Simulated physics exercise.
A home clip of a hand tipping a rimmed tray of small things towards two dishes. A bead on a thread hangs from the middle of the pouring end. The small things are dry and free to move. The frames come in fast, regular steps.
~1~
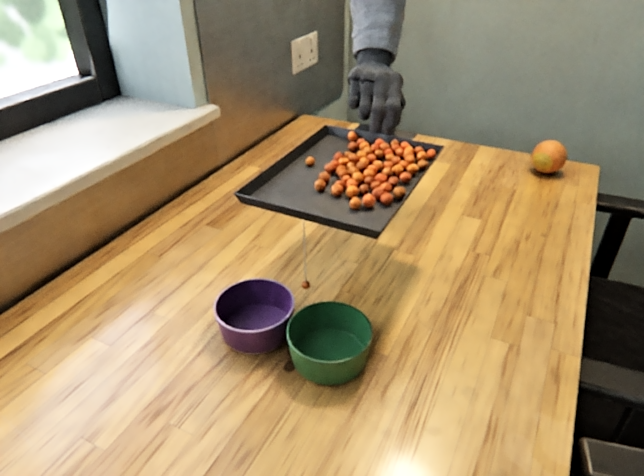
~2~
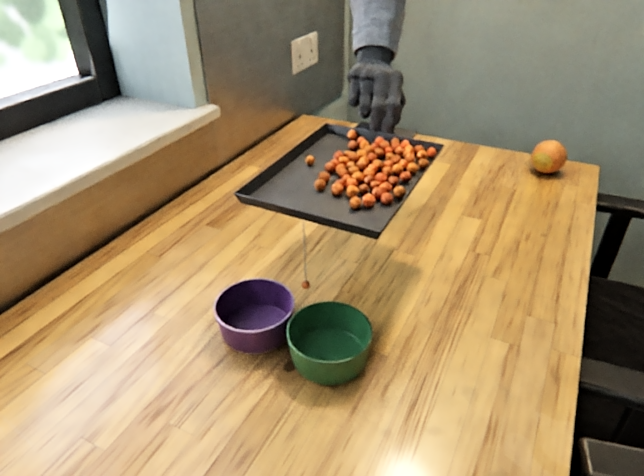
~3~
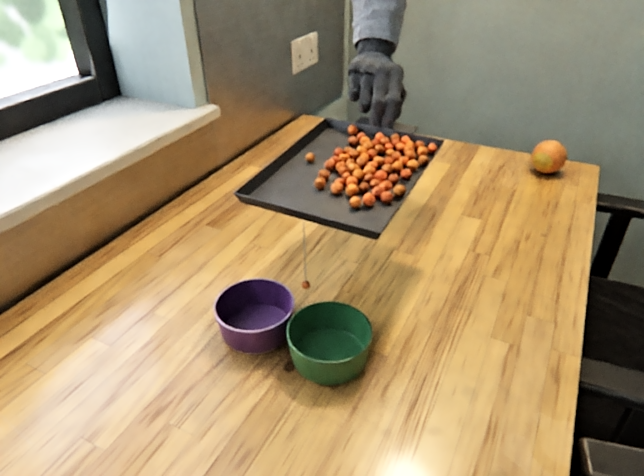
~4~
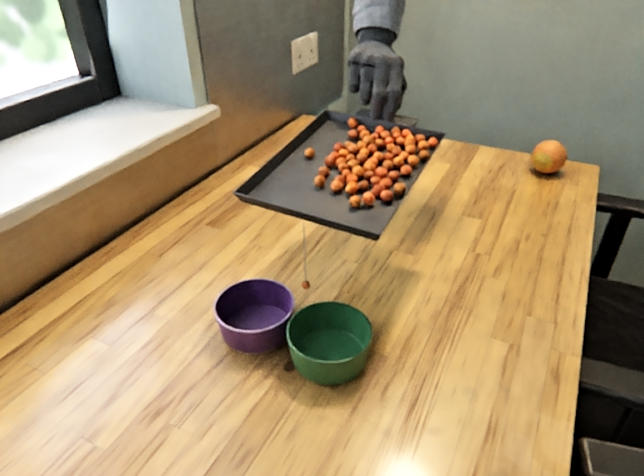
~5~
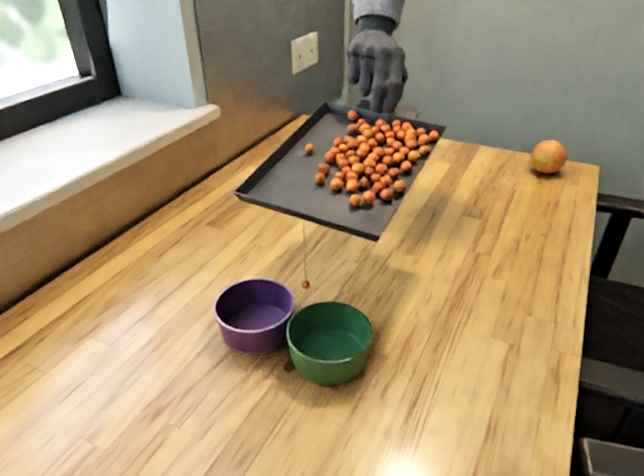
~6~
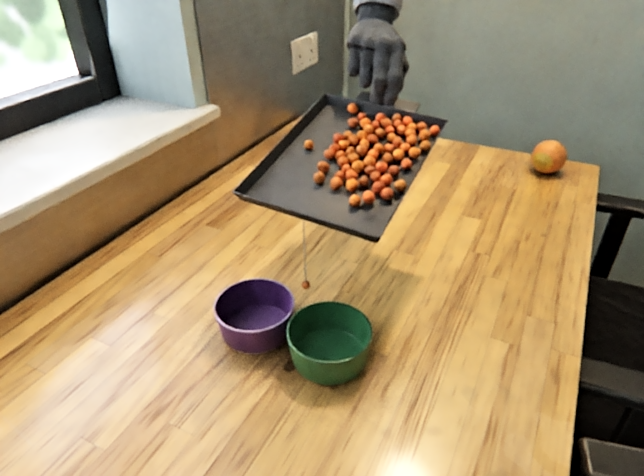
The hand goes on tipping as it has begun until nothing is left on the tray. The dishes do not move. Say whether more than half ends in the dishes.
Together they catch more than half.
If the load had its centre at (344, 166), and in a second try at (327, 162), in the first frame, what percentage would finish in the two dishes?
First some 80, then 80 per cent.
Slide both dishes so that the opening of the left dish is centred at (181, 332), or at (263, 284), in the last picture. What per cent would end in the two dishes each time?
Roughly 0 per cent, and 50 per cent.
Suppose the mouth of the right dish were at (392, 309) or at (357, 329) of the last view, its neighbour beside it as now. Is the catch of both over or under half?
First under half, then above a half.
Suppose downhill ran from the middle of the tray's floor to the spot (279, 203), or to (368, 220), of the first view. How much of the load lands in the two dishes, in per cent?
First some 60, then 40 per cent.
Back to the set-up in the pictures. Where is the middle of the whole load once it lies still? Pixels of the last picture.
Near (332, 350).
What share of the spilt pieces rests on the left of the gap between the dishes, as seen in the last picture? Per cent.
Roughly 10 in a hundred.
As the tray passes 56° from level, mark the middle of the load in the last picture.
At about (355, 204).
Shortly afterwards, tray tipped steeply; all but a few on the tray; a little in the right dish; only a few in the left dish; only a few in the air.
Next, tray tipped right over; near two thirds in the right dish; a little in the left dish; near a quarter outside both; only a few in the air.
Some moments later, tray tipped past a quarter turn; near two thirds in the right dish; a little in the left dish; near a quarter outside both.
In the end, tray tipped past a quarter turn; near two thirds in the right dish; a little in the left dish; near a quarter outside both.
